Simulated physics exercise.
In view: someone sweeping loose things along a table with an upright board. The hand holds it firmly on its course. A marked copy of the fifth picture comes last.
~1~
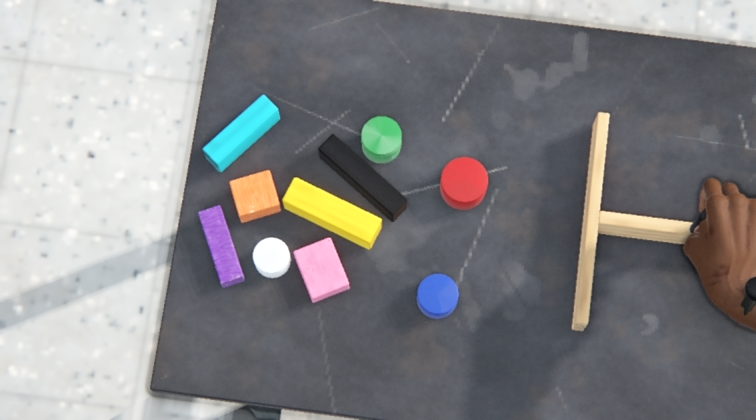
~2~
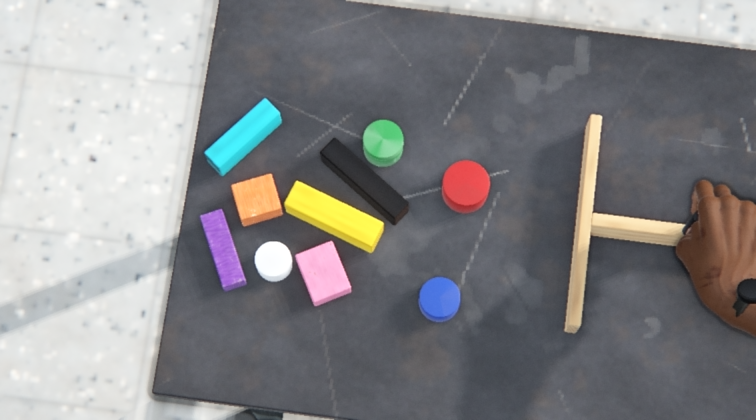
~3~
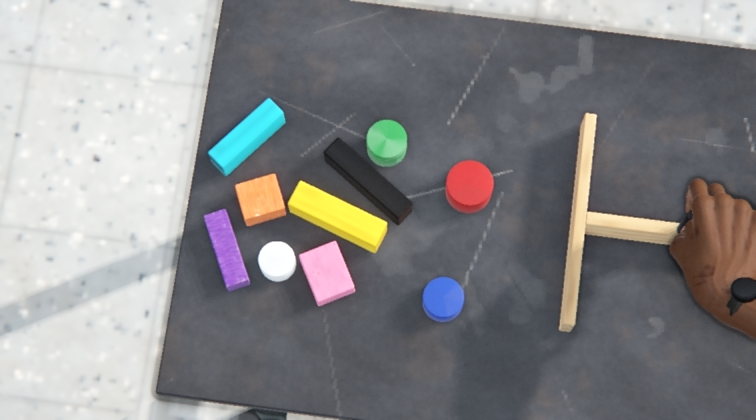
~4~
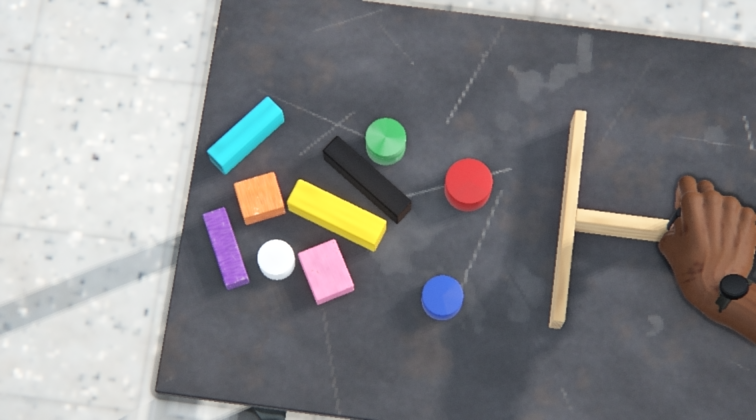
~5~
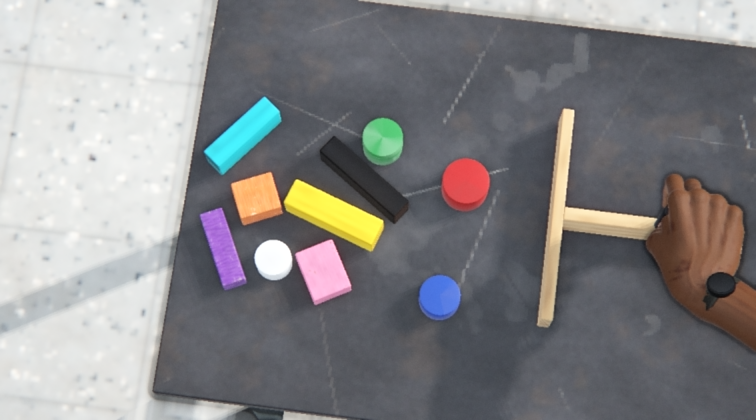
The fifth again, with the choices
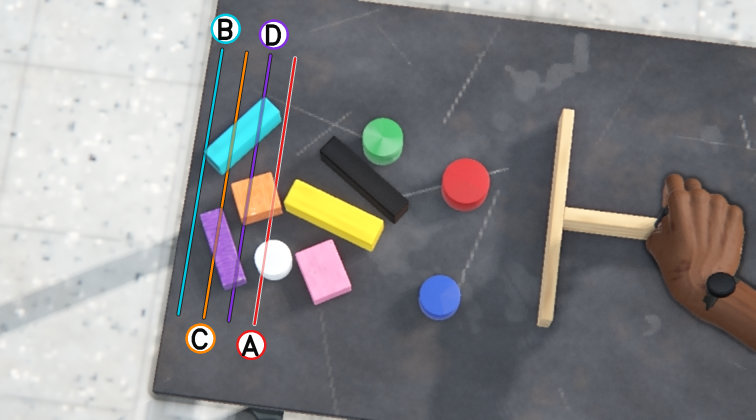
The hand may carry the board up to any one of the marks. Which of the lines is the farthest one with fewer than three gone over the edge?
A is the last line within the limit.
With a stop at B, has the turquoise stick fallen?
By then, yes.
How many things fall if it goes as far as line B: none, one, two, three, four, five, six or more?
By then, six or more.
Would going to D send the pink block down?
No.
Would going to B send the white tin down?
Yes.
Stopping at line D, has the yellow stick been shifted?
Yes.
On the marked copy, A at (275, 188); B at (201, 179); C at (226, 182); D at (250, 185).
With A. Early on, board (457, 200); blue tin (419, 295); red tin (430, 181).
Further on, board (357, 188); purple bar (218, 250); orange block (229, 194).
At the end, board (278, 178); orange block over the edge; purple bar over the edge; two fallen.
As for the rest, B drops ten; C drops seven; D drops four.
